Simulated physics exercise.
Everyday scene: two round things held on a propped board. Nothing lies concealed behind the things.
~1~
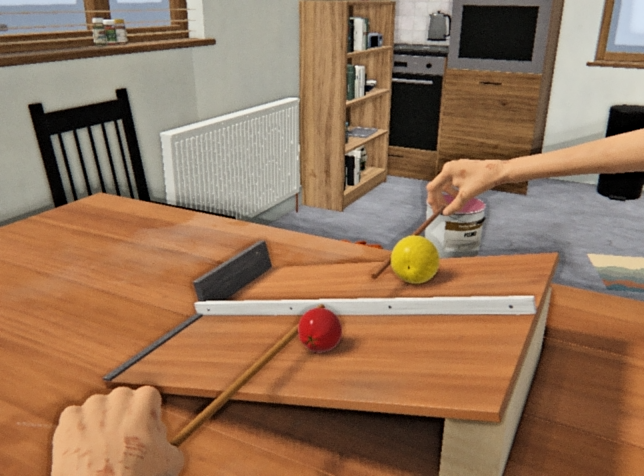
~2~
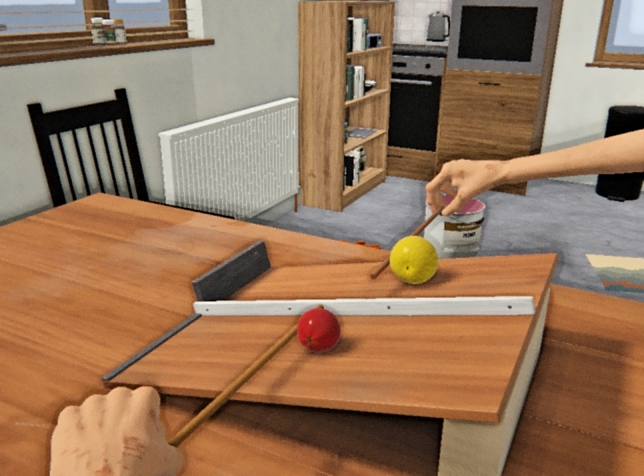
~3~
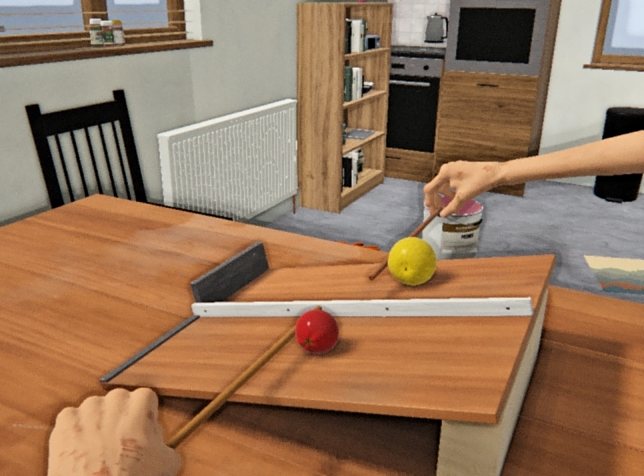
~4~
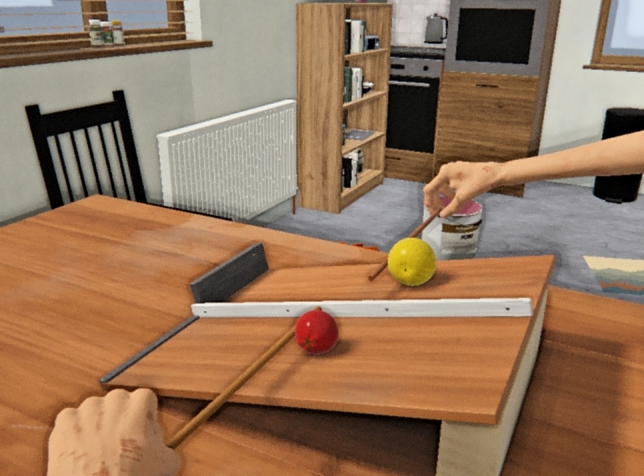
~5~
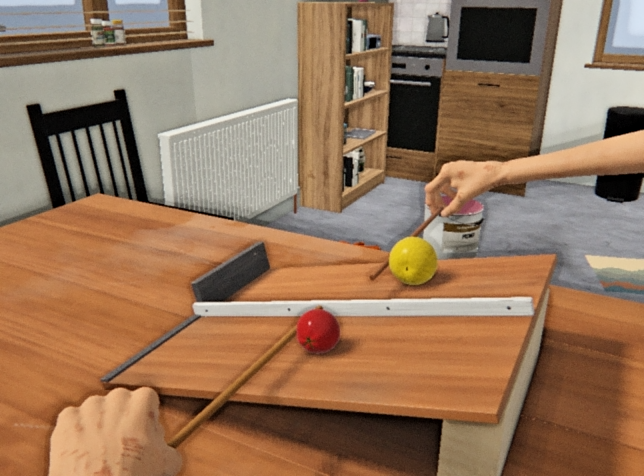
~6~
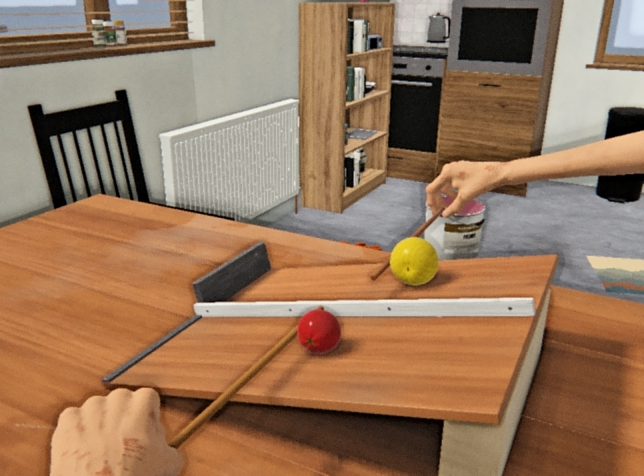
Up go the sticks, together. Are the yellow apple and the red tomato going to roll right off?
What happens is the yellow apple is kept back; as for the red tomato, it gets past.
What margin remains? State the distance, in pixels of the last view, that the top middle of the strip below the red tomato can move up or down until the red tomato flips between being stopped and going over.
It needs a shift of 8 pixels in the upward direction.
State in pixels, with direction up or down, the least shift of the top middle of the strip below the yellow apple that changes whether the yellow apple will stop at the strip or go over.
You'd need to go down by close to 20 pixels.
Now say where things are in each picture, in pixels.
Held back by the sticks; yellow apple (415, 260); red tomato (320, 330); board (338, 300), in the first frame.
Held back by the sticks; red tomato (319, 330); board (337, 300), in the second frame.
Held back by the sticks; yellow apple (413, 261); board (335, 302), in the third frame.
Held back by the sticks; red tomato (317, 332); board (335, 302), in the fourth frame.
Held back by the sticks; yellow apple (414, 261); board (336, 301), in the fifth frame.
Held back by the sticks; yellow apple (415, 261); red tomato (319, 331); board (337, 302), in the sixth frame.
Then, 0.48 s after the last picture, yellow apple rolling on the board near (312, 267); red tomato rolling on the board near (209, 331).
Then, 0.90 s after the last picture, yellow apple resting against the strip near (254, 270); red tomato off the board near (39, 304).
Then, 1.32 s after the last picture, yellow apple resting against the strip near (254, 270); red tomato off the board.
By the end, the yellow apple is held by the strip, near (254, 270); the red tomato goes over the end.
